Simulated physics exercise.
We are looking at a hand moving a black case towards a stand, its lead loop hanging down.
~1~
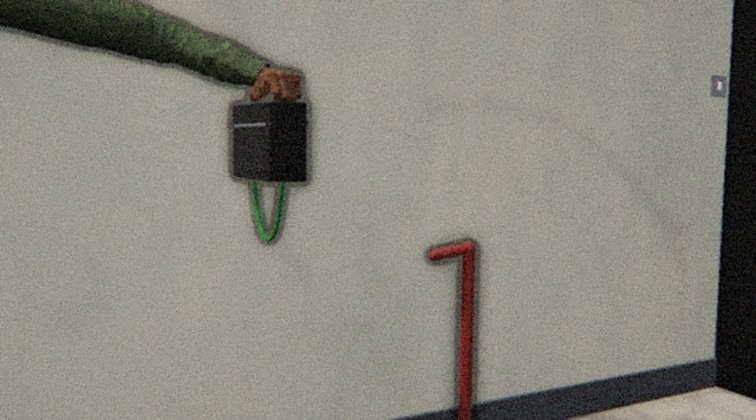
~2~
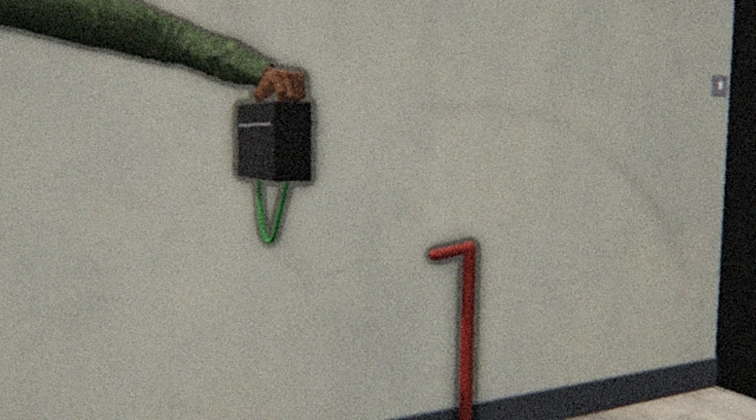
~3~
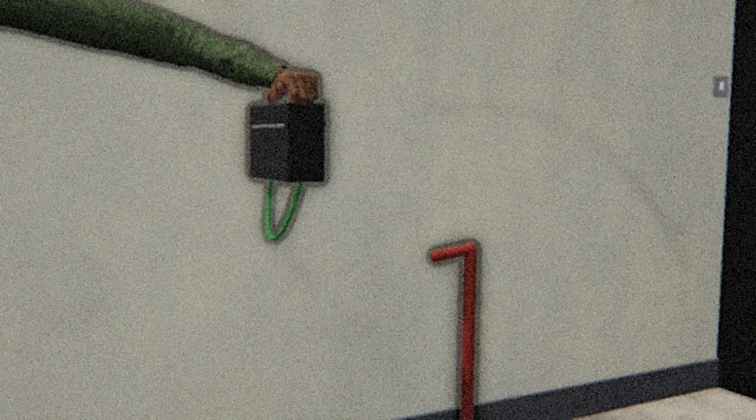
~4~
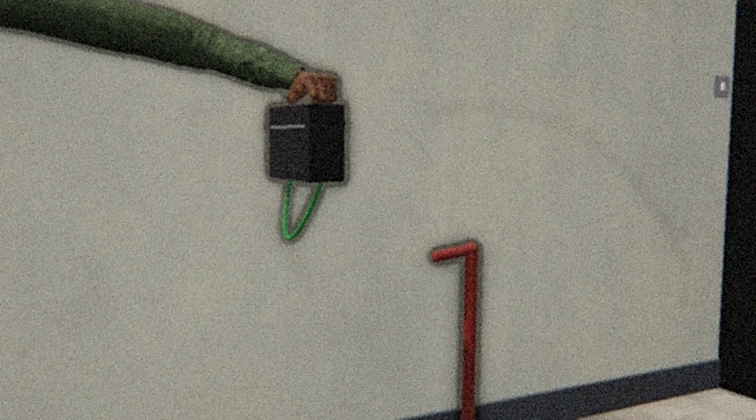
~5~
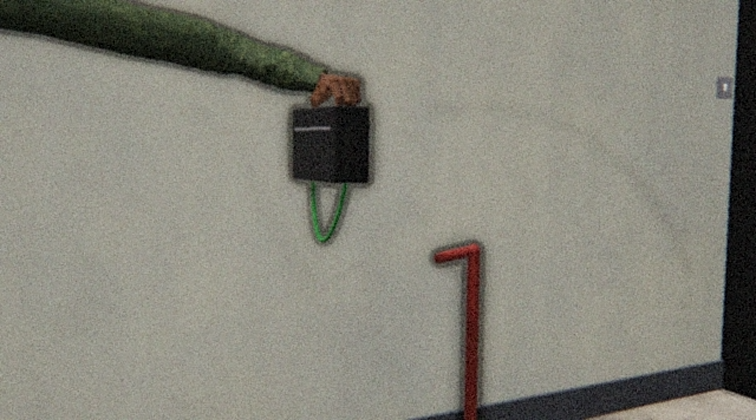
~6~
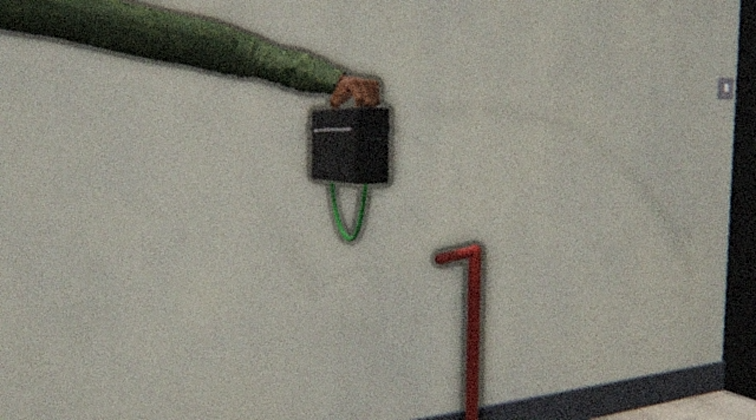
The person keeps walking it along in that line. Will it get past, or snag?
The black case goes by freely.
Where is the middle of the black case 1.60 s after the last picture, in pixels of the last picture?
Around (555, 147).
Then, 0.84 s after the last picture, case over the post near (465, 146).
Then, 1.60 s after the last picture, case past the post near (555, 147).
At rest, case past the post near (583, 147). The black case comes away clean.
